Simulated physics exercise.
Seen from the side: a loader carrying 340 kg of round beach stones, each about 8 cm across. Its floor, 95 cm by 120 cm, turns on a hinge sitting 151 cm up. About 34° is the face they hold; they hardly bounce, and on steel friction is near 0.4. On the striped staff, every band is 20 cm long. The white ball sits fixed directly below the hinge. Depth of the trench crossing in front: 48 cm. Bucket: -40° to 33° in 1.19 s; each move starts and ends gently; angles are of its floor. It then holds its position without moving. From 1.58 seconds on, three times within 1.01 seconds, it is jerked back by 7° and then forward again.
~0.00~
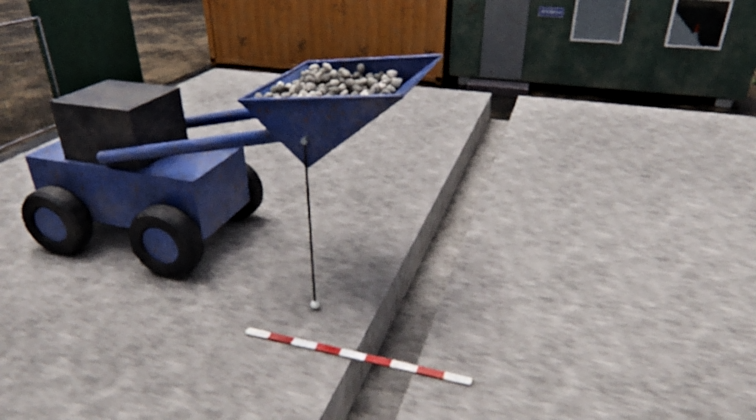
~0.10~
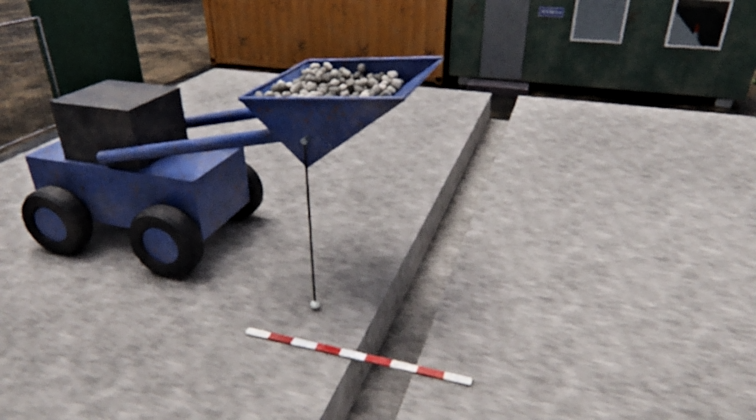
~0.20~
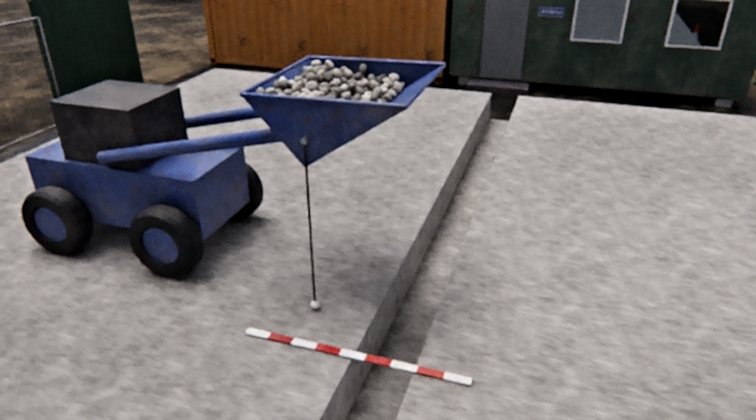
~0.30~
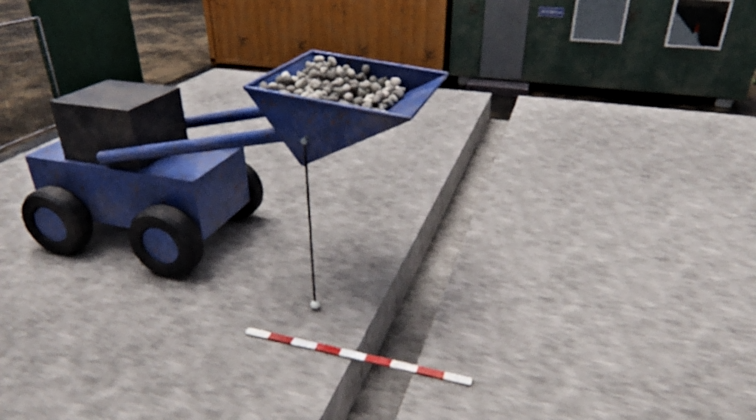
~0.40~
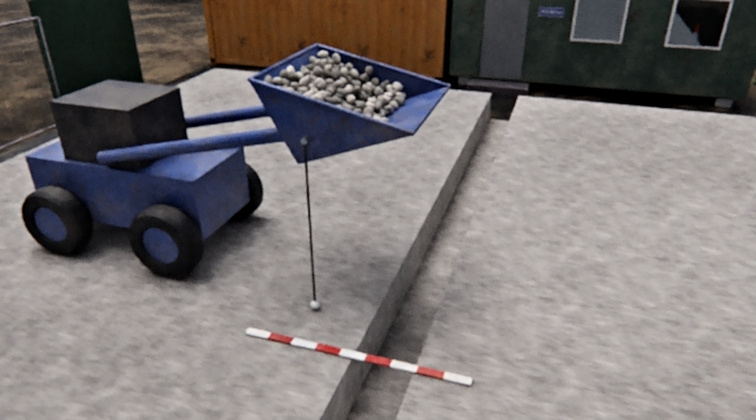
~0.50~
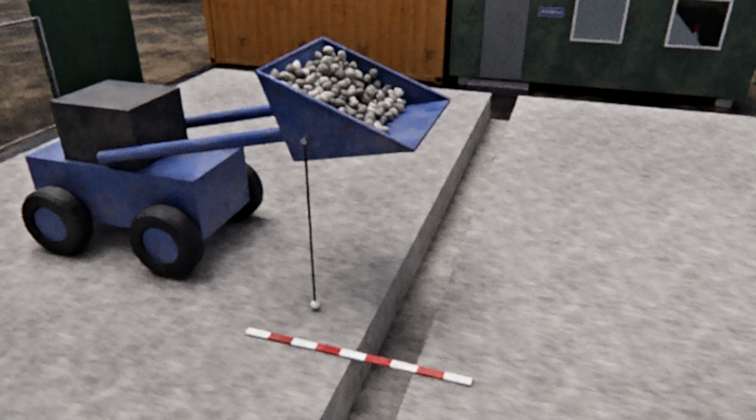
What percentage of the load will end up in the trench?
About 15 per cent.
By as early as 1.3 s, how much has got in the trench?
Some 25 per cent.
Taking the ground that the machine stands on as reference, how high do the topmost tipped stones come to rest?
Top of heap: Approx. 18 cm above the machine's ground.
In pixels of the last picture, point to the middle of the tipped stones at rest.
Centre estimate: Around (496, 290).
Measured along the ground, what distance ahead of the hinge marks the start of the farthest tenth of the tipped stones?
I'd say near 210 cm ahead of it.
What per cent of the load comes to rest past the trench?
Something like 85 in a hundred.
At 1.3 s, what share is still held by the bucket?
Roughly 75 per cent is still inside.
After 0.9 s the floor is at 21°; 100 % in the bucket; the foremost stones are at (385, 157).
After 1.3 s the floor is at 33°; 75 % in the bucket, 25 % in the trench; the foremost stones are at (443, 222).
After 3.0 s the floor is at 33°; 0 % in the bucket, 15 % in the trench, 85 % past the trench; the foremost stones are at (756, 352).
After 5.7 s the floor is at 33°; 0 % in the bucket, 15 % in the trench, 85 % past the trench; the foremost stones are past the picture's edge.
